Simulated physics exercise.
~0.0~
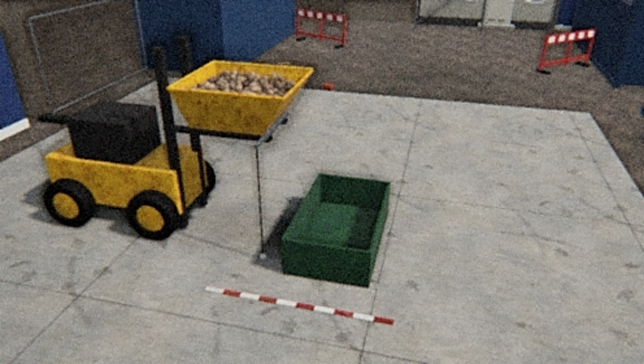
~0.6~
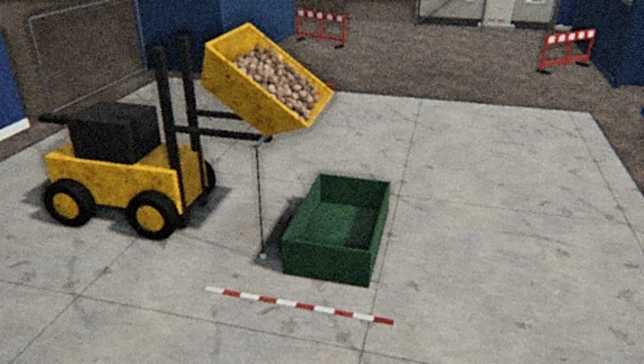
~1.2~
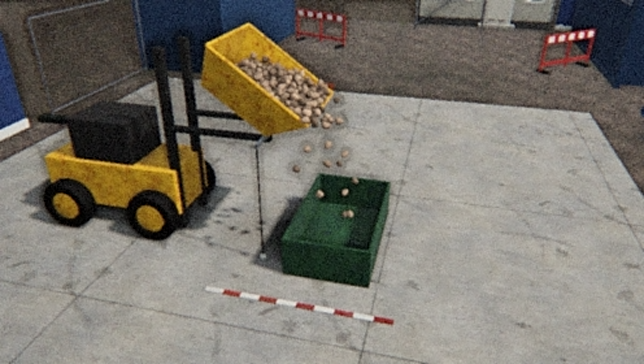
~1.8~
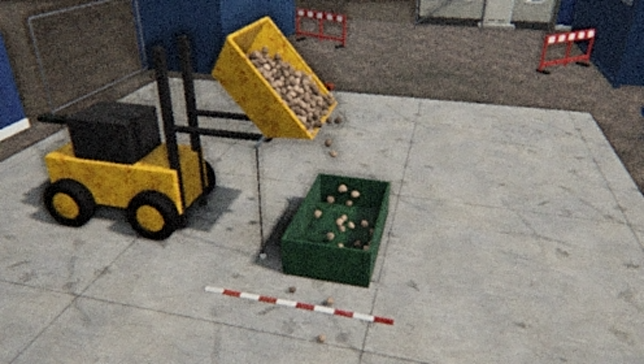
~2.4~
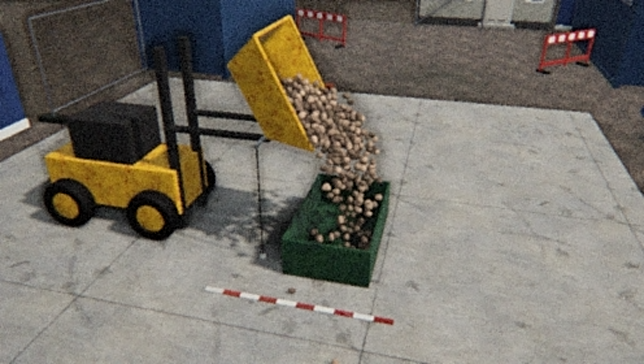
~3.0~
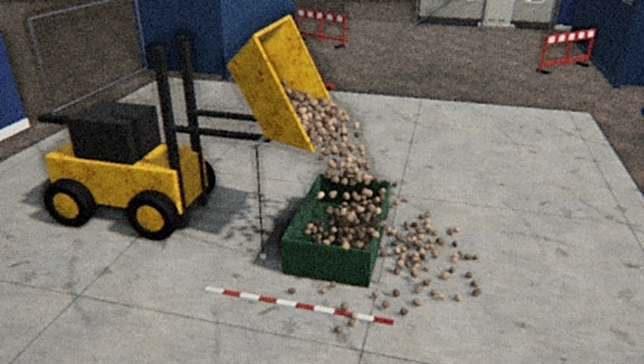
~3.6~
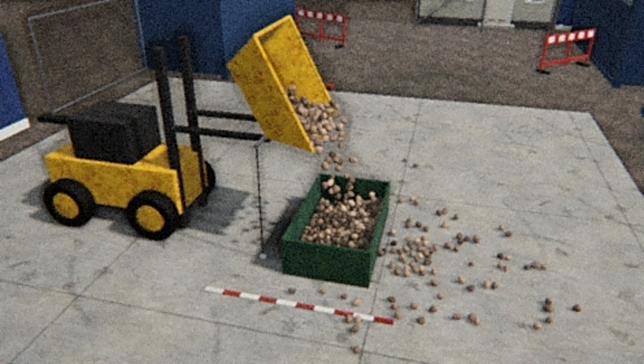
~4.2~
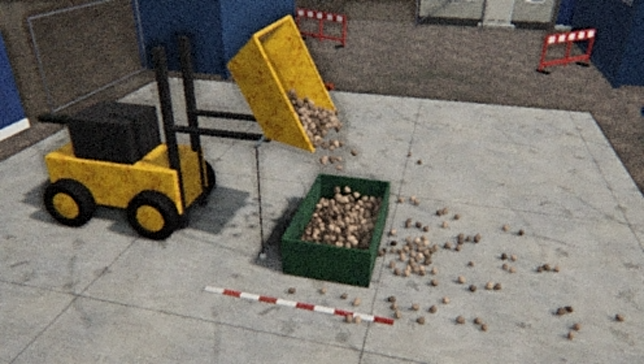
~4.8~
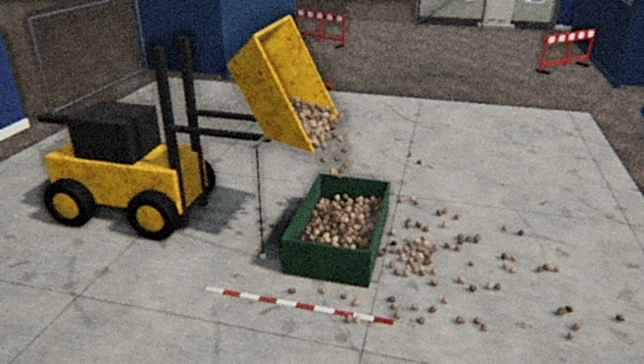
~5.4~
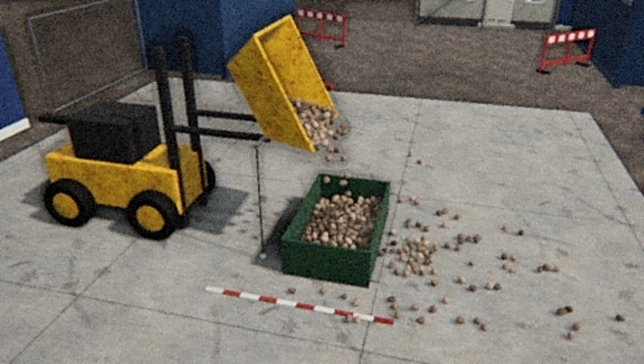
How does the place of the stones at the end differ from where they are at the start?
At the start the stones are all up in the raised yellow skip. By the end they are mostly lower and to the right, heaped in the green bin, with some scattered on the concrete to its right and some still at the lip of the skip.
